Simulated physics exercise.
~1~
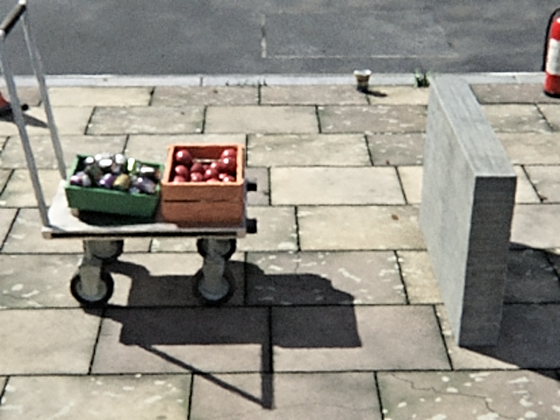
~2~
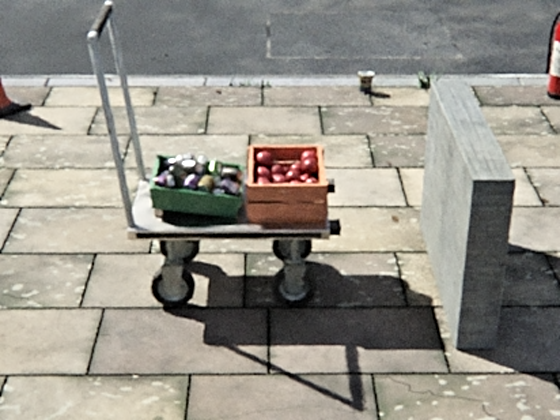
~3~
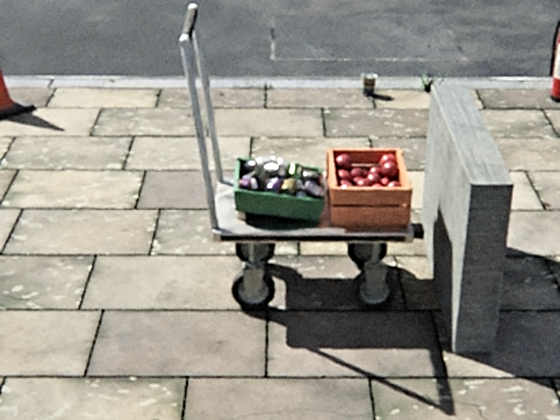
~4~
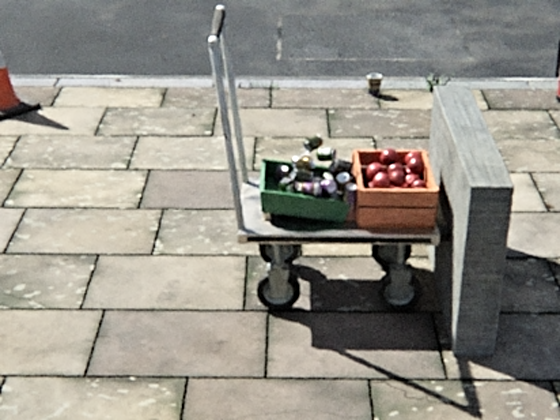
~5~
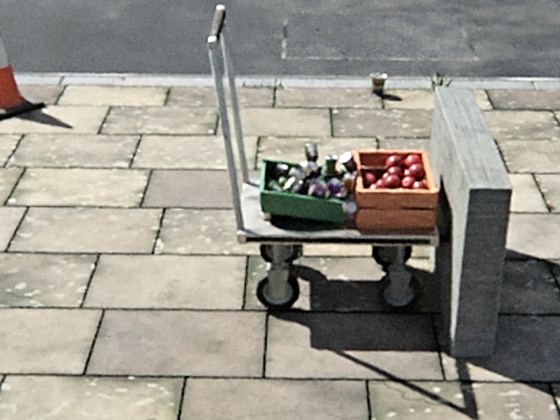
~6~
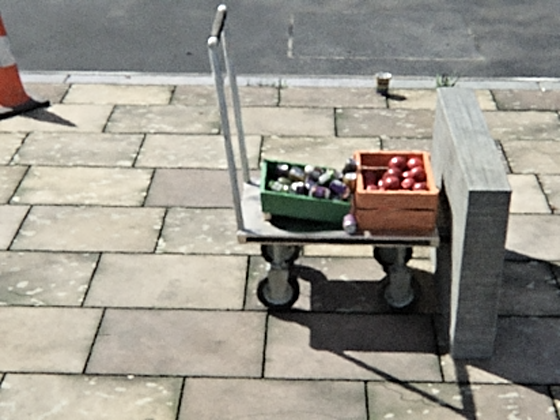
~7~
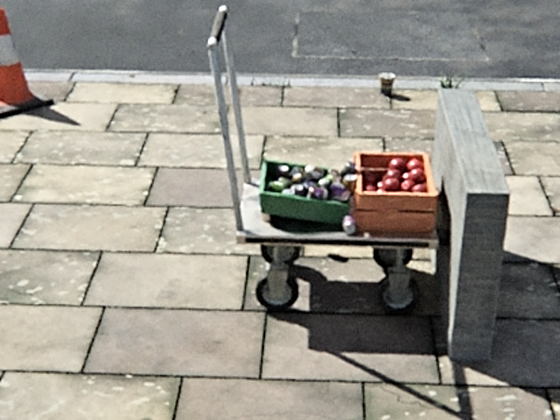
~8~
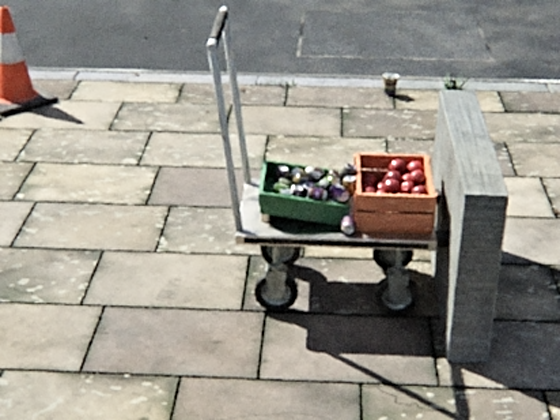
A platform trolley with a tall handle rolls right across sunlit paving slabs, seen from above and to the side, toward an upright grey wall. It carries a green tote of small dark and pale items at left and an orange tote of red apples at right. The trolley stops just against the wall, and the small items surge up and toward the right end of the green tote while the apples stay put. One item drops over the end onto the deck between the totes. It rests there as the trolley stands still and the apples remain in their tote.
